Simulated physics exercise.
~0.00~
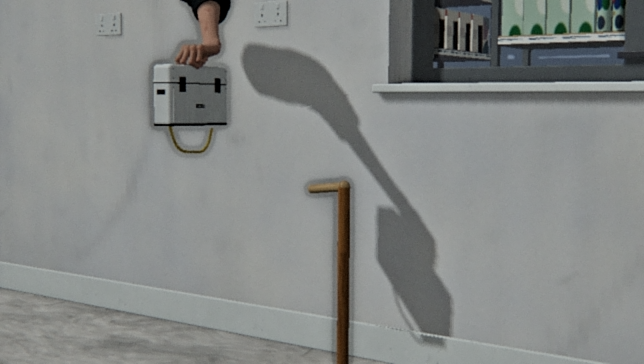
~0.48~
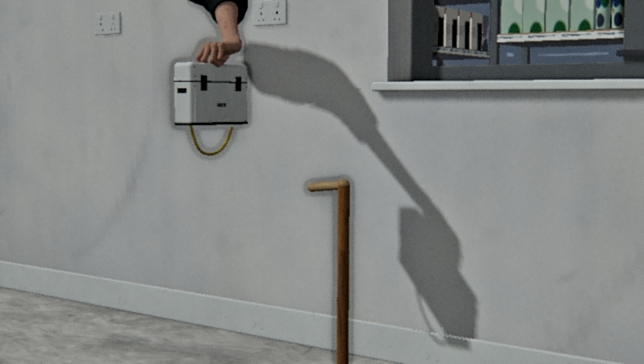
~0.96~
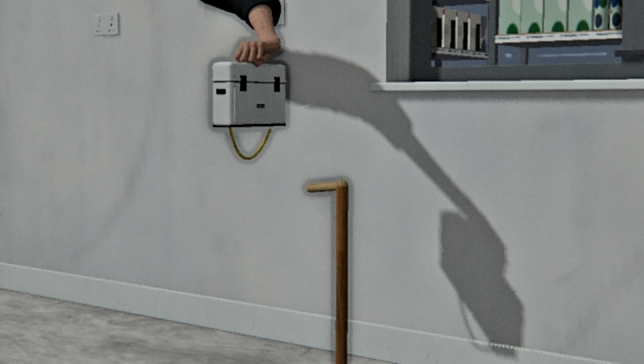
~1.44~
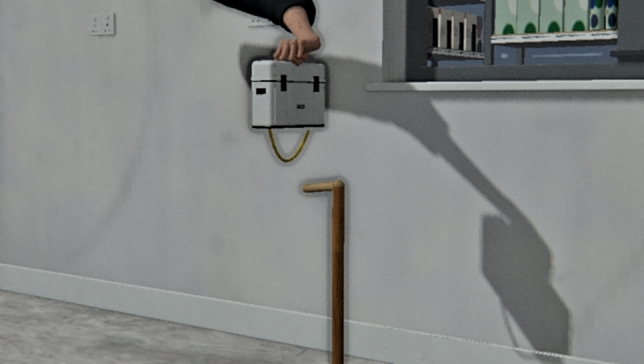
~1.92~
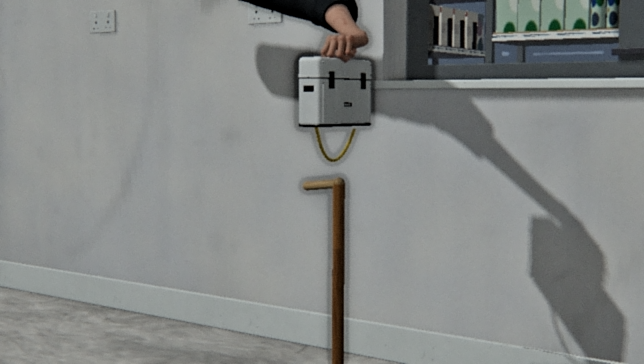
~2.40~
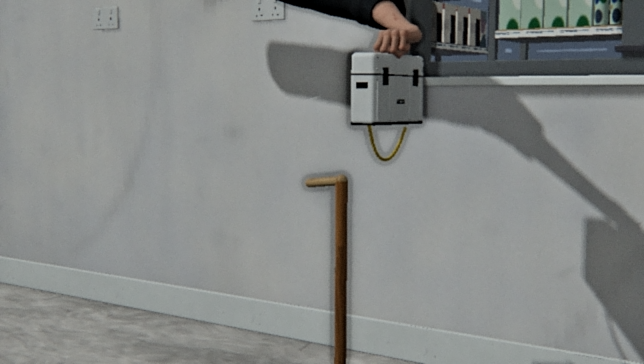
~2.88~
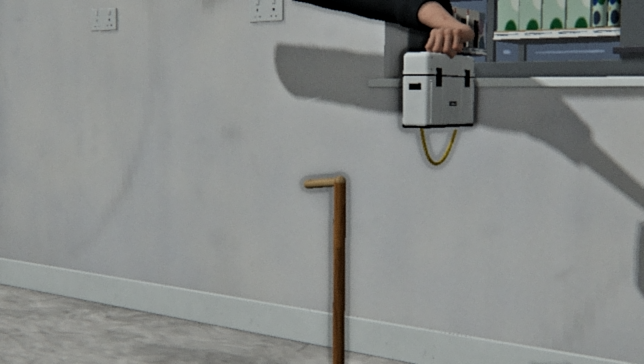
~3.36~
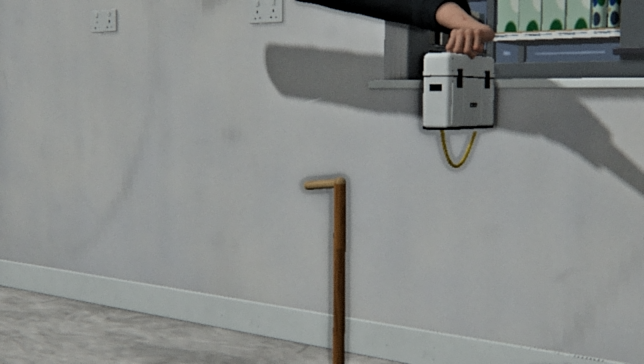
In a plain room with a pale grey wall, a slightly swaying camera looks toward a window-like opening with shelves of green and white goods at the upper right. A brown post with a short hook pointing left stands in the middle near the floor. At the upper left, a dark-sleeved arm reaches in, its hand holding a white case with a yellowish loop hanging beneath. The hand carries the case steadily right, its shadow sliding along the wall. The case and loop pass just above the hook without catching. The case slows and ends upright, clear of the post, before the opening.
